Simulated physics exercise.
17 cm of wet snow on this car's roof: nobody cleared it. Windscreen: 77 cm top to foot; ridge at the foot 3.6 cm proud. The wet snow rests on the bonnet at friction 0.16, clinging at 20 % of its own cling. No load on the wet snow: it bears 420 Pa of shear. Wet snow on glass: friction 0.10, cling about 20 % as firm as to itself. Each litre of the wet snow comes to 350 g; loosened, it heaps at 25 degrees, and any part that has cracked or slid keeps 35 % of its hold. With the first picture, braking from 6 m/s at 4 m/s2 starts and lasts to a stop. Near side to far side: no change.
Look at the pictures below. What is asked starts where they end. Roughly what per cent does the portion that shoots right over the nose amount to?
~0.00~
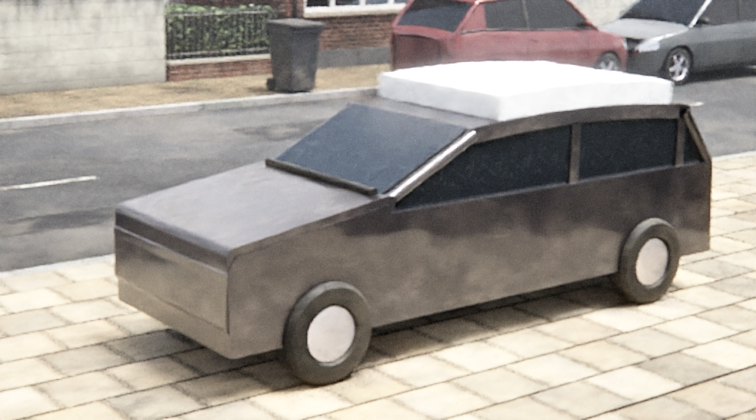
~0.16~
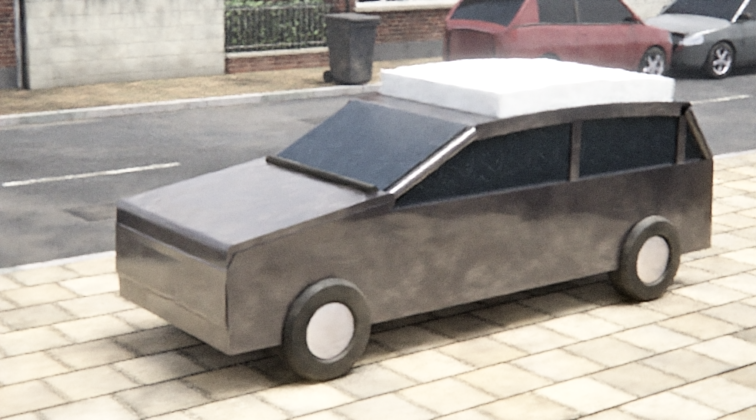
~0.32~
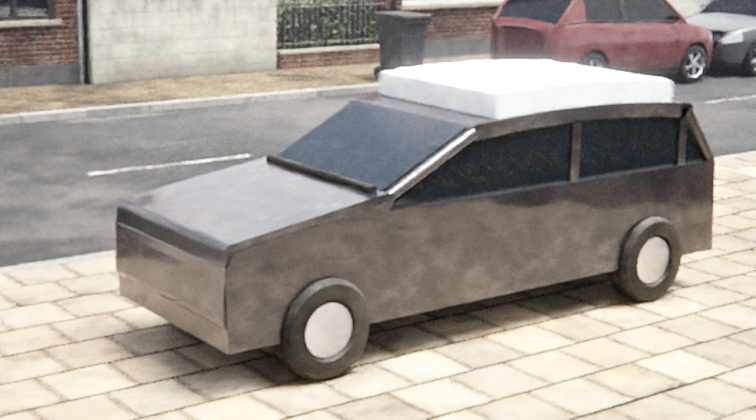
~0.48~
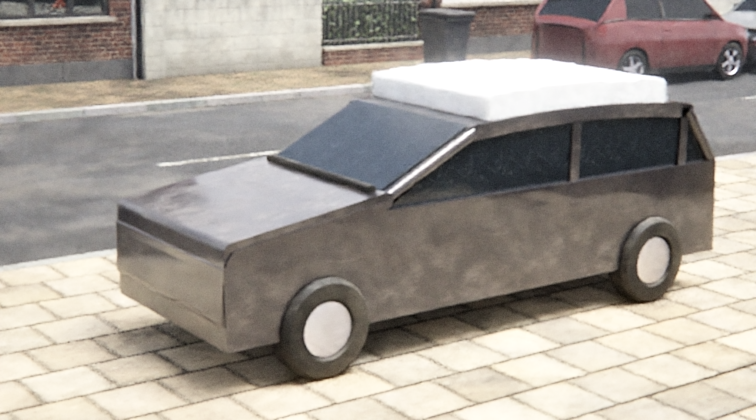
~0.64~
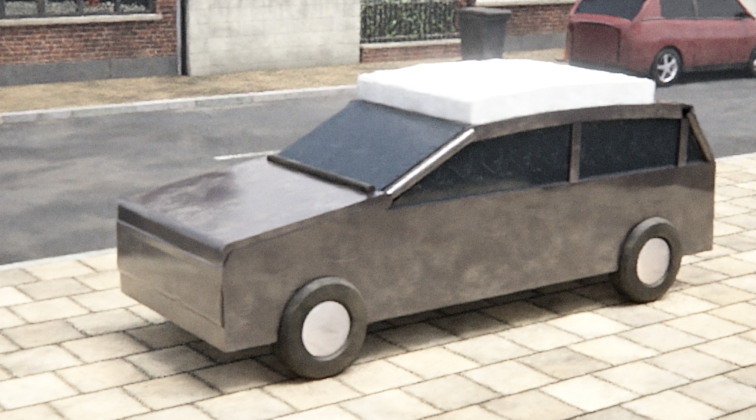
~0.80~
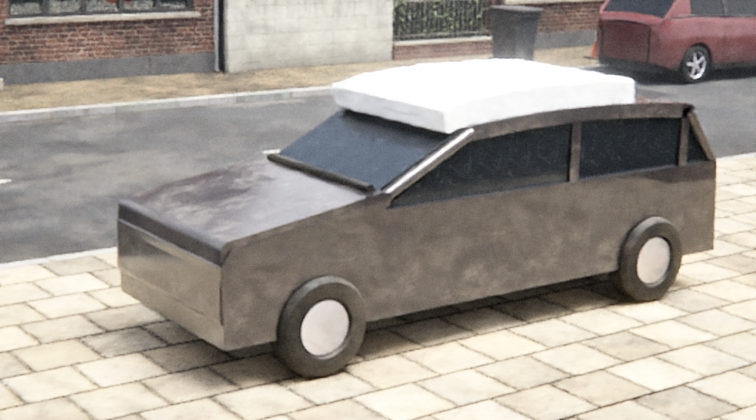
It amounts to roughly 98 per cent.
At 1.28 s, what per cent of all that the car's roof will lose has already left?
I'd say near 80 per cent.
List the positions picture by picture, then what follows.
Front end of the wet snow at (500, 99), in the first picture.
Front end of the wet snow at (500, 101), in the second picture.
Front end of the wet snow at (496, 117), its middle shifted 1.8 cm, in the third picture.
Front end of the wet snow at (489, 98), its middle shifted 8.5 cm, in the fourth picture.
Front end of the wet snow at (472, 118), its middle shifted 22 cm, in the fifth picture.
Front end of the wet snow at (445, 116), its middle shifted 42 cm, 11 % of it past the top of the windscreen, cracking, in the sixth picture.
By 1.28 s, 25 % of the snow is on the roof, 46 % on the glass, 29 % on the bonnet and none has gone off the nose.
By 1.86 s, none of the snow is on the roof, 2 % on the glass, 40 % on the bonnet and 58 % has gone off the nose.
By 2.43 s, none of the snow is on the roof, 2 % on the glass, none on the bonnet and 98 % has gone off the nose.
By 3.00 s, none of the snow is on the roof, 2 % on the glass, none on the bonnet and 98 % has gone off the nose.
By 3.10 s, at the end, none of the snow is on the roof, 2 % on the glass, none on the bonnet and 98 % has gone off the nose.
